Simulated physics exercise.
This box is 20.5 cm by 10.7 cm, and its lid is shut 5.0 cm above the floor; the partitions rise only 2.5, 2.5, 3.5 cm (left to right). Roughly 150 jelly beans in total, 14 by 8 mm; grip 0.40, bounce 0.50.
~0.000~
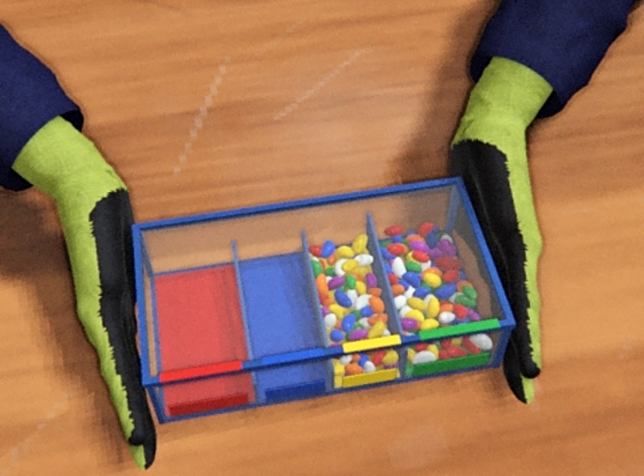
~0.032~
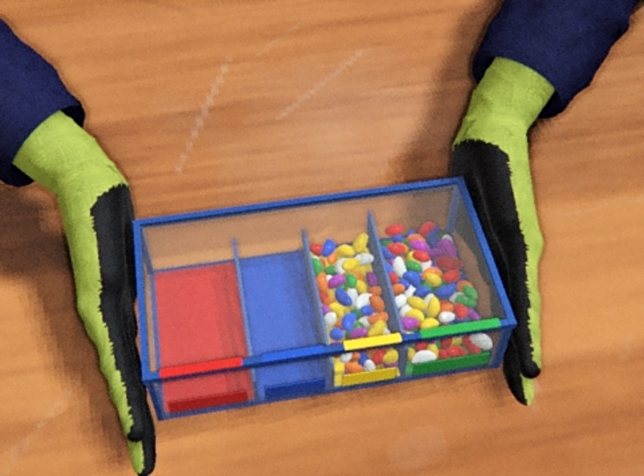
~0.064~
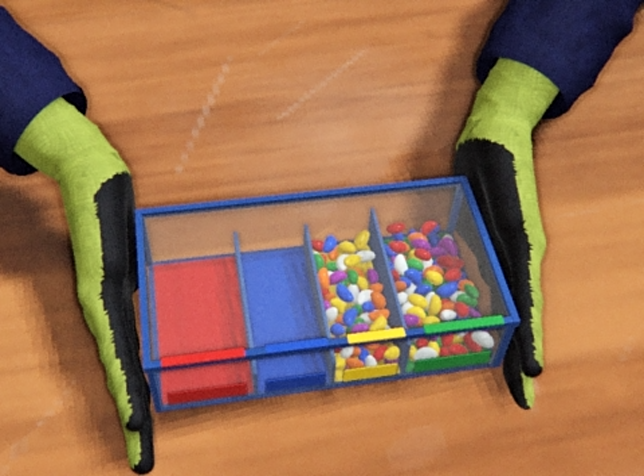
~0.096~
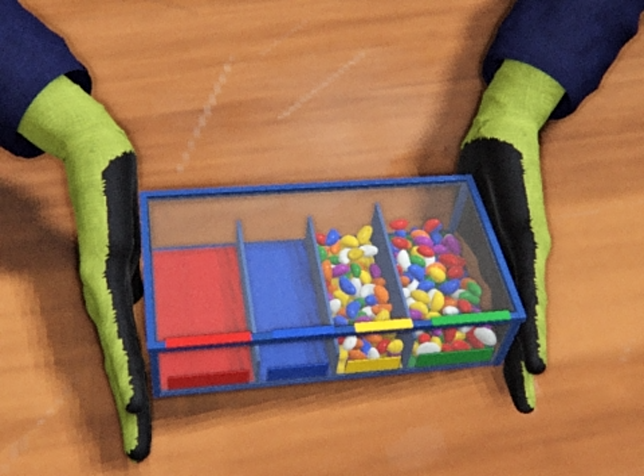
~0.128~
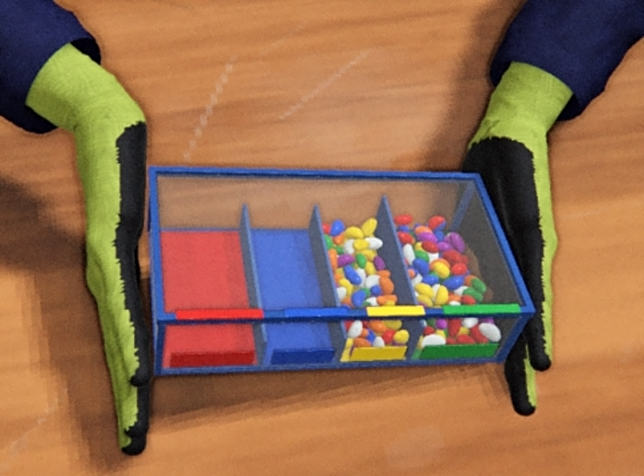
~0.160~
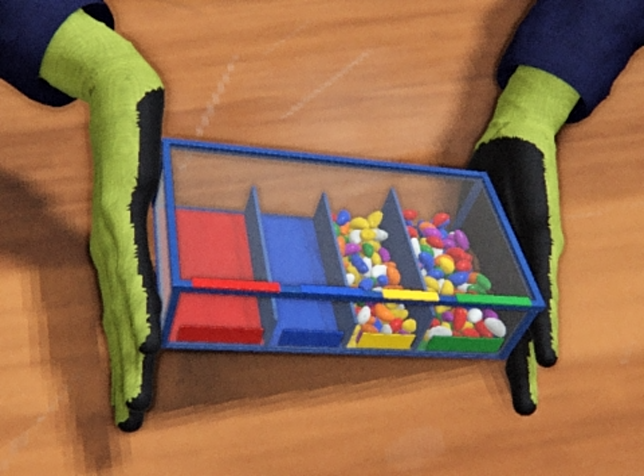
On a wooden surface, two gloved hands tilt a clear divided box of jelly beans.
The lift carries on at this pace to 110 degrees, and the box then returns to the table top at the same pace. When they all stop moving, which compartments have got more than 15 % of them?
Once they stop: Red has not, blue has not, green has, yellow has.
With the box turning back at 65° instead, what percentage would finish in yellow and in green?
Shares: Yellow 40, green 60, in per cent.
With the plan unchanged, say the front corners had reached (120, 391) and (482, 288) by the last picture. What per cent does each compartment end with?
In the end red holds 50 %, blue holds 5 %, green holds 40 % and yellow holds 5 %.
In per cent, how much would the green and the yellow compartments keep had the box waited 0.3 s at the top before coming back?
In per cent: Green 75; yellow 30.
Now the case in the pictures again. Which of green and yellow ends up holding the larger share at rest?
That would be the green compartment.
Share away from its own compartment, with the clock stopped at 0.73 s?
At that time I'd say around 5 per cent.
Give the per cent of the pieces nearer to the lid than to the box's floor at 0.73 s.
60 per cent, give or take.
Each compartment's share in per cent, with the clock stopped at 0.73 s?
Red 0 %, blue 0 %, green 65 %, yellow 35 %.
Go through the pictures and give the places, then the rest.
In the first picture, box tilt 0 degrees, front corners at (150, 380) and (506, 321); green 60 %, yellow 40 %.
In the second picture, box tilt 1 degrees, front corners at (150, 375) and (507, 321).
In the third picture, box tilt 3 degrees, front corners at (151, 364) and (510, 319), lowest corner right back.
In the fourth picture, box tilt 7 degrees, front corners at (155, 345) and (516, 315), lowest corner right back.
In the fifth picture, box tilt 13 degrees, front corners at (164, 316) and (525, 309), lowest corner right back.
In the sixth picture, box tilt 18 degrees, front corners at (180, 283) and (535, 303), lowest corner right back; green 60 %, yellow 40 %. Its pace works out near 185 degrees a second.
After 0.73 s, tilt 110 degrees; green 65 %, yellow 35 %.
After 1.11 s, tilt 48 degrees; green 70 %, yellow 30 %.
After 1.58 s, tilt 0 degrees; green 75 %, yellow 25 %.
By 2.0 s all is still; red 0 %, blue 0 %, green 75 %, yellow 25 %.
